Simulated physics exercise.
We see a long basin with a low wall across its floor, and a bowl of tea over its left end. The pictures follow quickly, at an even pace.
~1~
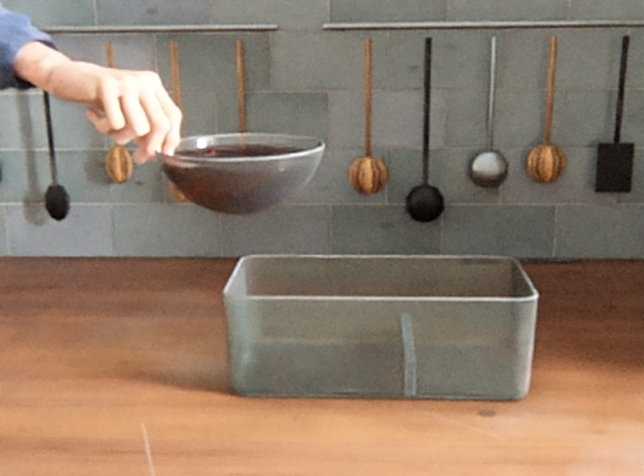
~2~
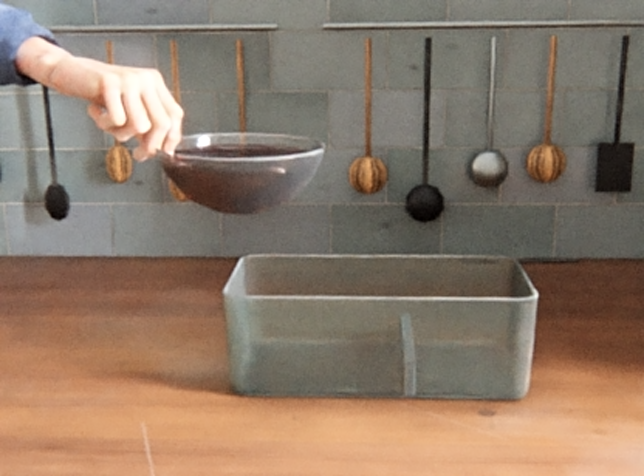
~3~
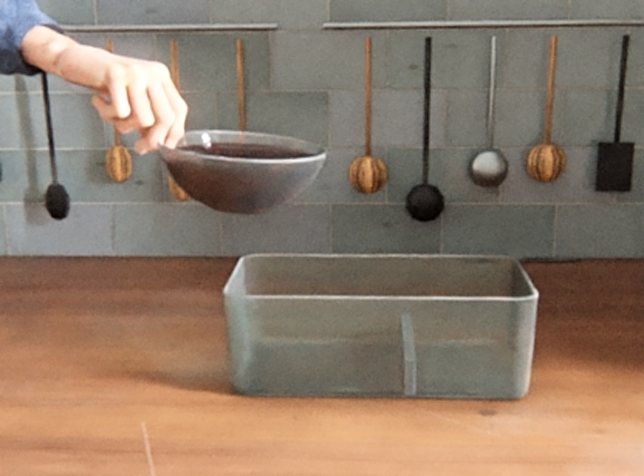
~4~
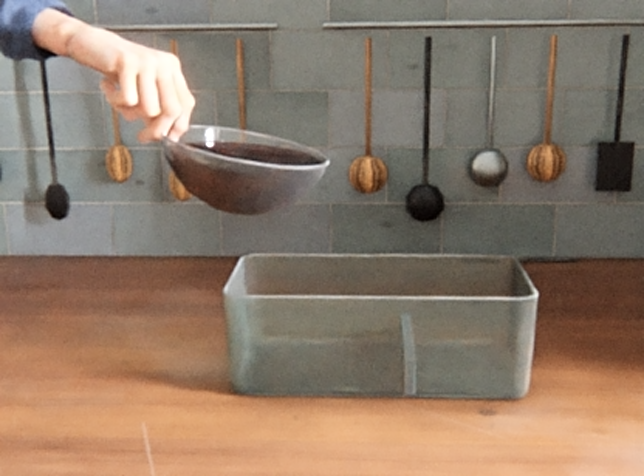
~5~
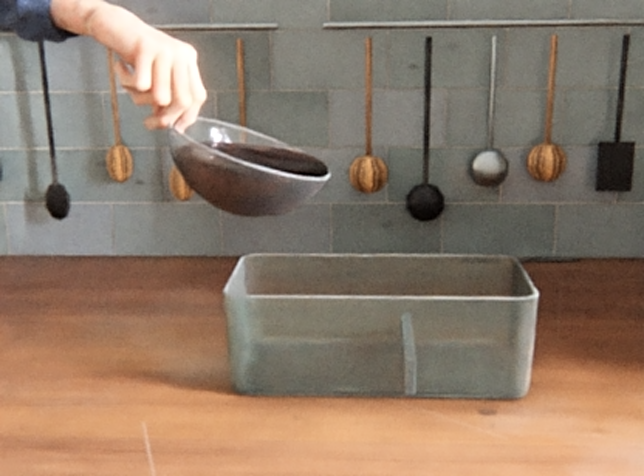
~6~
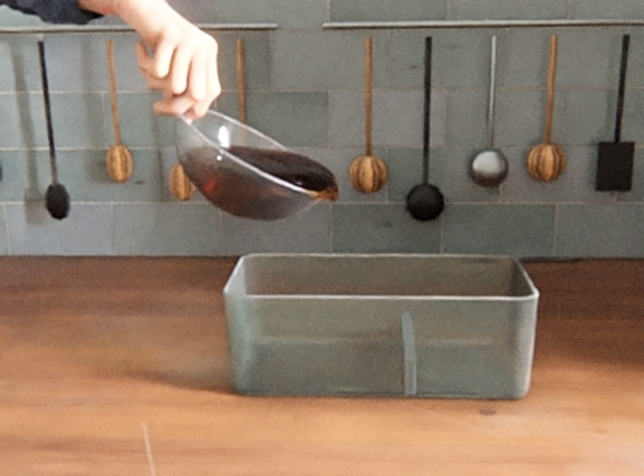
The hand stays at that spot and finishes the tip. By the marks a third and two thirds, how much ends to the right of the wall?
The share right of the wall is not even a third.
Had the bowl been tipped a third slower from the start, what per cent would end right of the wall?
About 15 per cent.
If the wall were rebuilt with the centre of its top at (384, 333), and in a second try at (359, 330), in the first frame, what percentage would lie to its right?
About 30 and 55 per cent.
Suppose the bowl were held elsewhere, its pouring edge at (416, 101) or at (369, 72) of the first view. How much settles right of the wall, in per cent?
First some 60, then 50 per cent.
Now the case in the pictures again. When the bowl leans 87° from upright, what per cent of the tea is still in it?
Close to 5 per cent.
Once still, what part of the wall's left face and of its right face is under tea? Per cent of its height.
Left: 60 %. Right: 20 %.
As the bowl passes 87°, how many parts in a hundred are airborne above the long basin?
Roughly 20 in a hundred.
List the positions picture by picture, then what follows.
Tilt 0°; pouring edge (323, 147); surface from (164, 155) to (318, 155); the long basin's rim runs from (233, 276) to (526, 278); the wall's top is at (407, 336), in the first picture.
Tilt 1°; pouring edge (324, 149); surface from (164, 154) to (319, 156), in the second picture.
Tilt 5°; pouring edge (325, 154); surface from (167, 151) to (321, 159), in the third picture.
Tilt 12°; pouring edge (327, 163); surface from (171, 148) to (325, 162), in the fourth picture.
Tilt 20°; pouring edge (328, 176); surface from (178, 147) to (326, 169); 2 per cent is over the edge, in the fifth picture.
Tilt 30°; pouring edge (327, 191); surface from (185, 152) to (314, 175); 9 per cent is over the edge, in the sixth picture.
A moment on, the bowl is tipped on its side and 7 per cent is still to pour, 69 is left of the wall and 2 right of it.
Next, the bowl is tipped right over and 0 per cent is still to pour, 77 is left of the wall and 10 right of it.
Then the bowl is tipped right over and 0 per cent is still to pour, 71 is left of the wall and 19 right of it.
Later the bowl is tipped right over and 0 per cent is still to pour, 71 is left of the wall and 19 right of it.
In the end 71 per cent lies left of the wall, 19 right of it and 10 outside.
